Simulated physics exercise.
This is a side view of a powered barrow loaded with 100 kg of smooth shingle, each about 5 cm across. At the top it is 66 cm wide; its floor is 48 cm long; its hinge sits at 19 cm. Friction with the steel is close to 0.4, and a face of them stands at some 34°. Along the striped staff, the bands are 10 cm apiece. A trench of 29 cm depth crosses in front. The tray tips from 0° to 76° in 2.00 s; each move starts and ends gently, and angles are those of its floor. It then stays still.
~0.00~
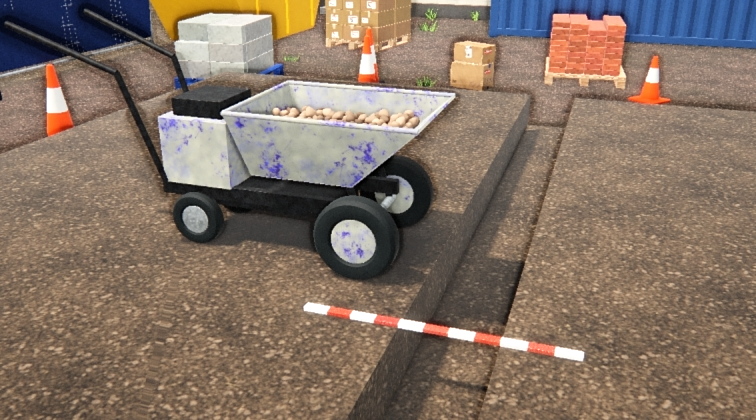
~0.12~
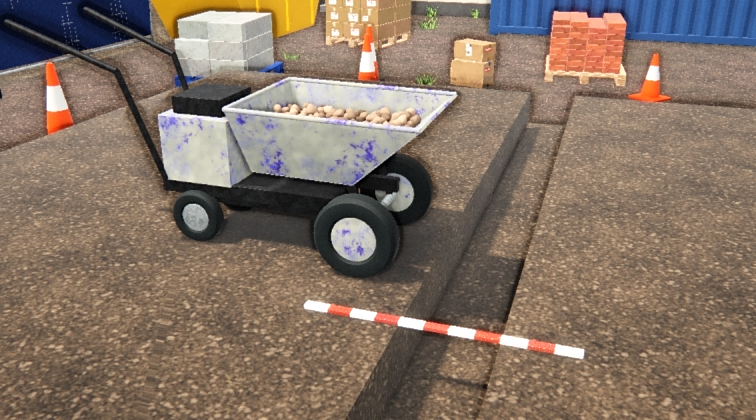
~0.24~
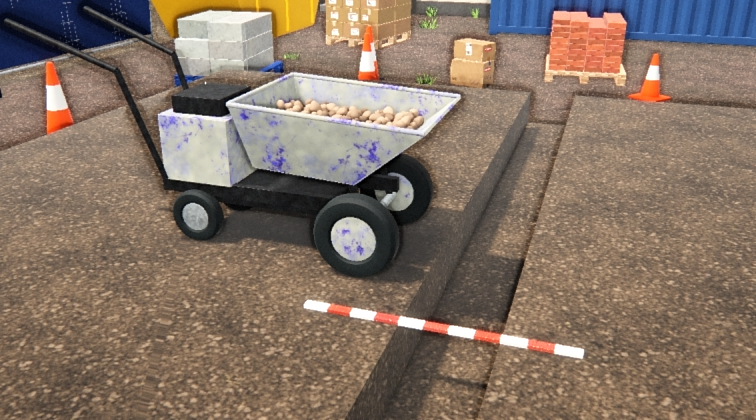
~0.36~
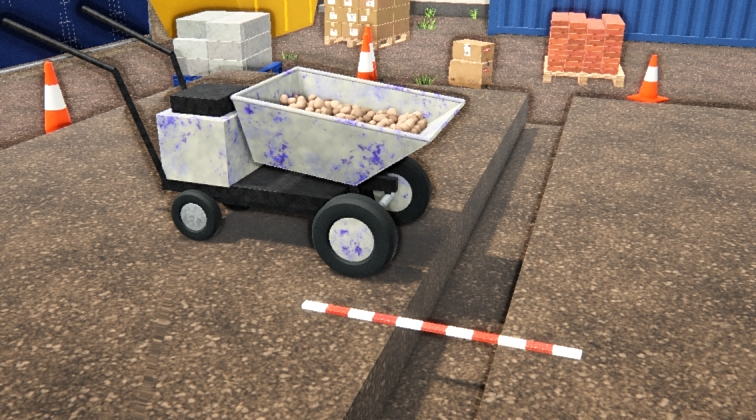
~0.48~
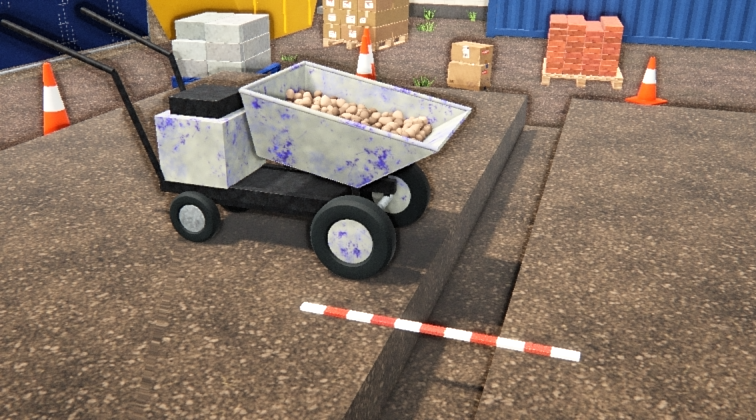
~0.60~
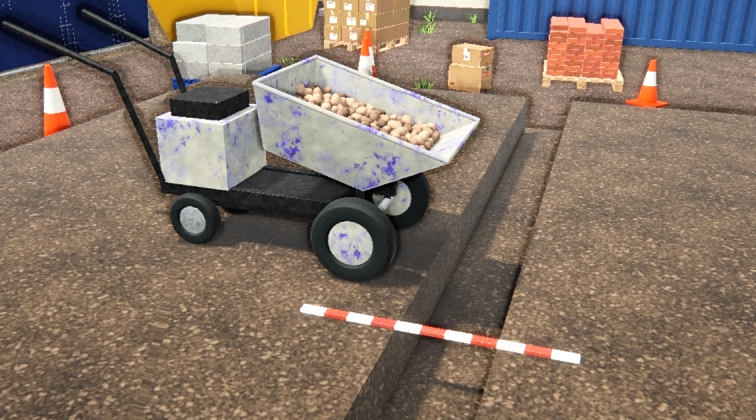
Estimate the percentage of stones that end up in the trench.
Roughly 46 per cent.
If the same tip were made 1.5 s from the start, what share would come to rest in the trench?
Something close to 50 per cent.
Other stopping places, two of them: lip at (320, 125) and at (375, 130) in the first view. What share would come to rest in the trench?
The first gives about 80 percent and the second about 100 percent.
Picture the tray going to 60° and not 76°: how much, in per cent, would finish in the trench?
It would be near 40 per cent.
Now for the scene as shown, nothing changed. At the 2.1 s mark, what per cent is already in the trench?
By that point it's something like 35 in a hundred.
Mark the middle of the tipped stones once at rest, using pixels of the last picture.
Look at roughly (531, 272).
After 1.5 s the floor is at 64°; 92 % in the tray, 5 % in the trench, 3 % past the trench; the foremost stones are at (530, 259).
After 2.1 s the floor is at 76°; 12 % in the tray, 34 % in the trench, 54 % past the trench; the foremost stones are at (708, 307).
After 2.5 s the floor is at 76°; 0 % in the tray, 46 % in the trench, 54 % past the trench; the foremost stones are at (753, 307).
After 4.4 s the floor is at 76°; 0 % in the tray, 46 % in the trench, 54 % past the trench; the foremost stones are past the picture's edge.
